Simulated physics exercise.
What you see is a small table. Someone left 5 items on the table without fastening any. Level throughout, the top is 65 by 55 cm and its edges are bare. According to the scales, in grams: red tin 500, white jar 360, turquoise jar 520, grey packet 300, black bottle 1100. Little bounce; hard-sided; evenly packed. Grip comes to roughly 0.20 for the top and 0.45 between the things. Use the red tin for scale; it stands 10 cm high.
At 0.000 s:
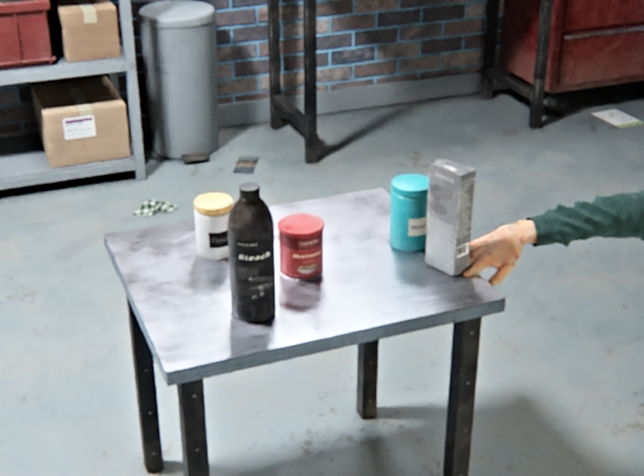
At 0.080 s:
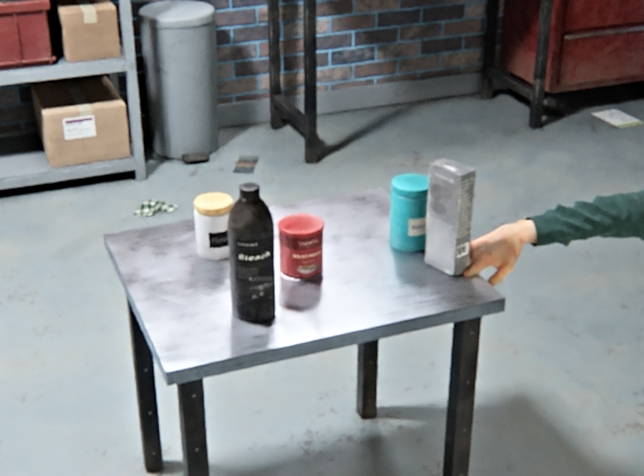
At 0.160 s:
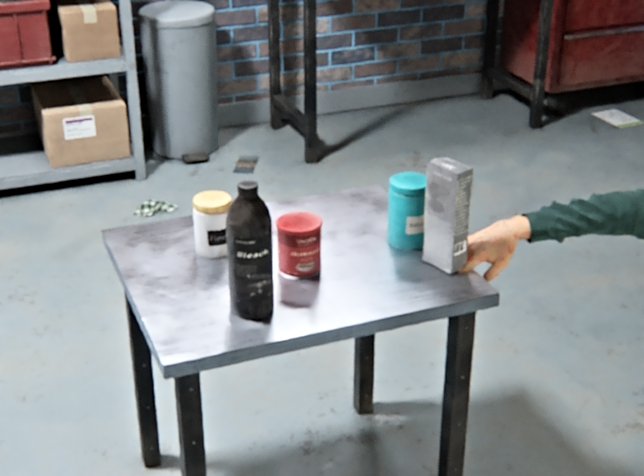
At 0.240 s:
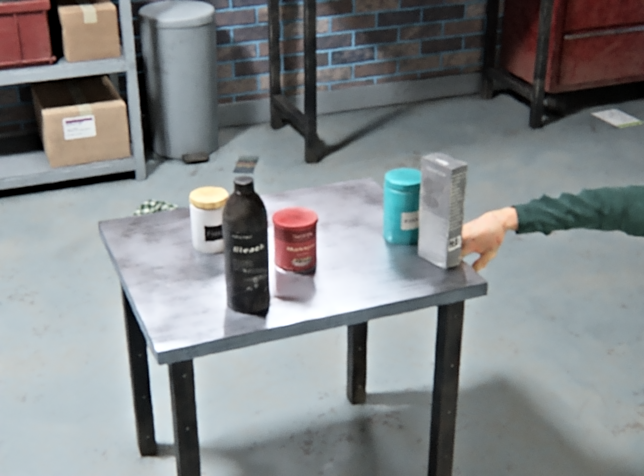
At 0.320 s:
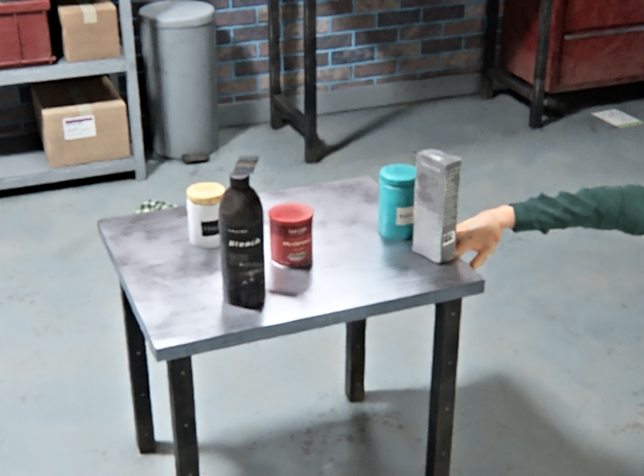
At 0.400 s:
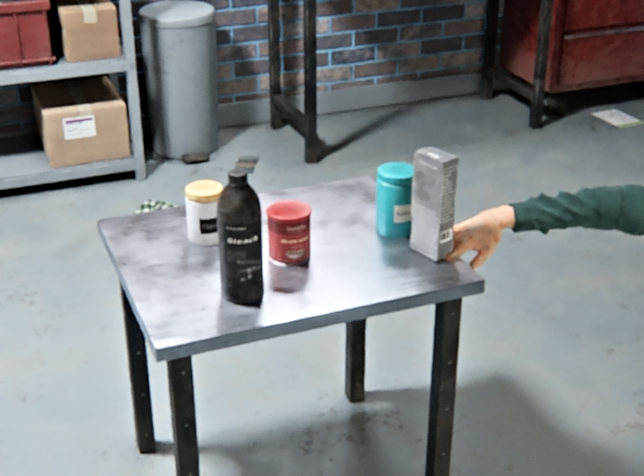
The footage shows a green-sleeved hand at the right corner of a small table holding five containers, pushing it slightly left and back; the items shift with it, then slide slightly across the top as the table barely moves.
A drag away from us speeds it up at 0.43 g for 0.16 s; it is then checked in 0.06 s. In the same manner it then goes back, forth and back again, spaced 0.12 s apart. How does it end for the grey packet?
The grey packet remains standing.
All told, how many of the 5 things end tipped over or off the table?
The count is 0.
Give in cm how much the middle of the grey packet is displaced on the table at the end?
Roughly 2 cm.
Around 0.70 s, grey packet shifted 2 cm near (444, 214); black bottle shifted 2 cm; turquoise jar shifted 2 cm.
Around 1.10 s, table 8 cm from its start; red tin shifted 2 cm.
Finally (2.0 s), all 5 still in place (within 5 cm). In the last view, grey packet near (444, 213).
